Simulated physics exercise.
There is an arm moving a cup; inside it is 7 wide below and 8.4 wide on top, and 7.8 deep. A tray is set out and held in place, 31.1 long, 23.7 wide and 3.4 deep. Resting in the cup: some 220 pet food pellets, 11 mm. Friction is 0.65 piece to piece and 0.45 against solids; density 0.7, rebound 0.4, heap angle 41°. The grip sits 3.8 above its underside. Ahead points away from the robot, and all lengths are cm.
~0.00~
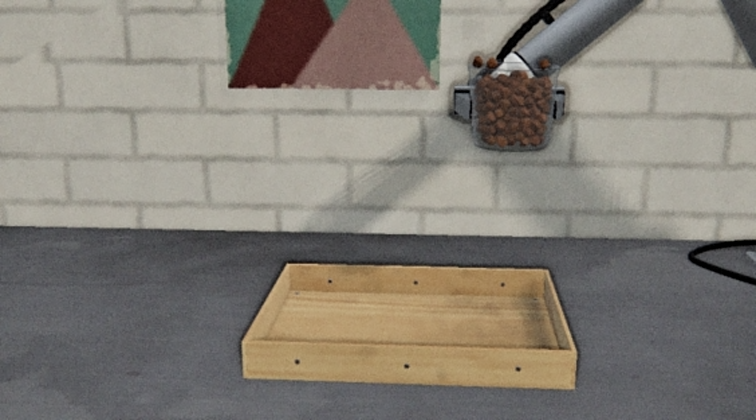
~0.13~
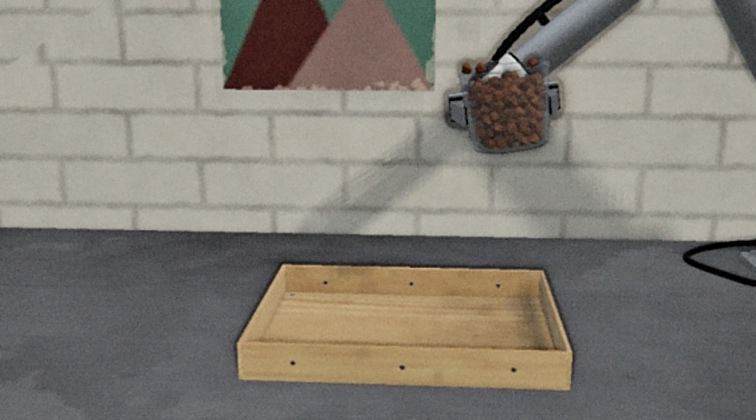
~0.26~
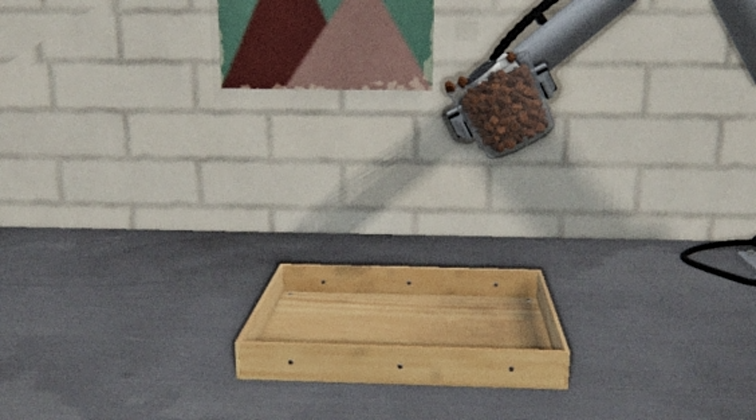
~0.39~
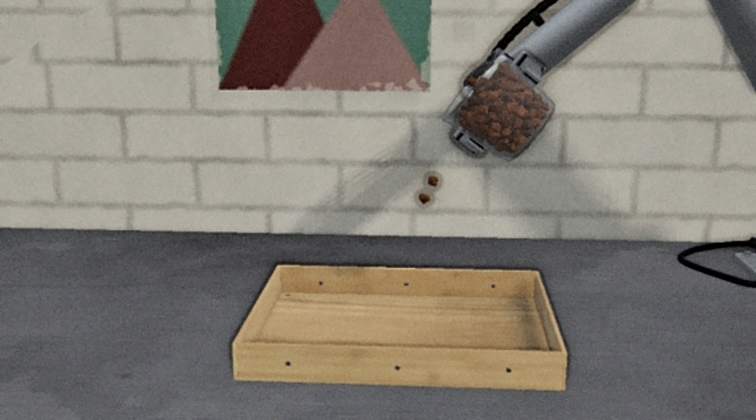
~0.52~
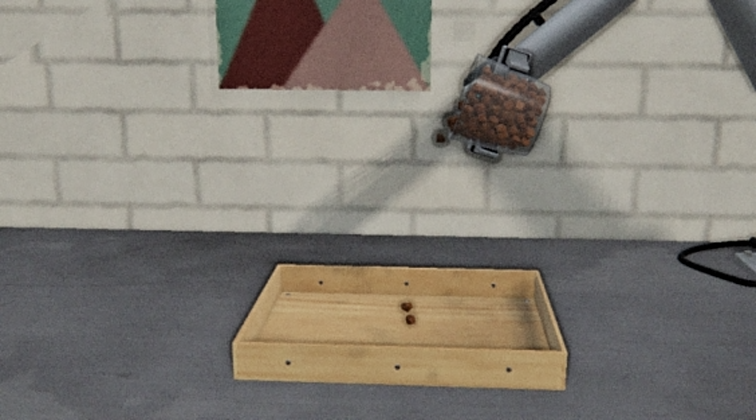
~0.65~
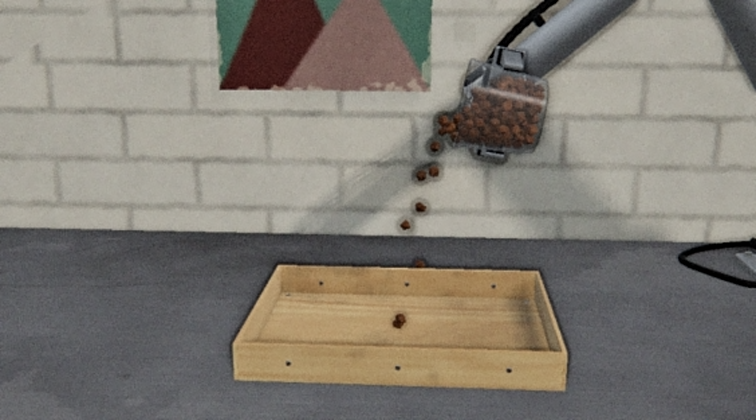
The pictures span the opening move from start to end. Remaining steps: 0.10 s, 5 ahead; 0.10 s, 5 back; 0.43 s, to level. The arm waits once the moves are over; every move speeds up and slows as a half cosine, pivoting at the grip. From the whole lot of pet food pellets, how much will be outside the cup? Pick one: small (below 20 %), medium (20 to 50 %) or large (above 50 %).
Large.
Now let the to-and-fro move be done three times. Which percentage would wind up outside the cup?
About 95 per cent in that case.
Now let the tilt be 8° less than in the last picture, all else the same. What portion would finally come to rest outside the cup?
Then something close to 65 in a hundred.
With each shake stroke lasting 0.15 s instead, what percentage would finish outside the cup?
That gives about 55 percent.
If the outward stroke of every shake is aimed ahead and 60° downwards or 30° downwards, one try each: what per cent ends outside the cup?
Result: Approx. 25 % and 45 %, one try each.
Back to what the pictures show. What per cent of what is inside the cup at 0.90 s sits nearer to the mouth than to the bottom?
85 %.
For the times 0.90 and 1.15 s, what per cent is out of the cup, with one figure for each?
First it's 85 percent, and after that 85 percent.
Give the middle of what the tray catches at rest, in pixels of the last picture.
Around (325, 325) in the last view.
After 0.90 s, tilted 77° forward, highest piece 24 above the table; 37 in the cup, 17 in the tray, 163 in flight or on a rim.
After 1.15 s, tilted 16° forward, highest piece 27 above the table; 181 in the tray, 31 in the cup, 3 on the table or floor, 2 in flight or on a rim.
After 1.48 s, level, highest piece 26 above the table; 182 in the tray, 31 in the cup, 4 on the table or floor.
After 2.53 s, level, highest piece 26 above the table; 182 in the tray, 31 in the cup, 4 on the table or floor.
At rest, 182 in the tray, 31 in the cup, 4 on the table or floor. That is 86 % outside the cup.
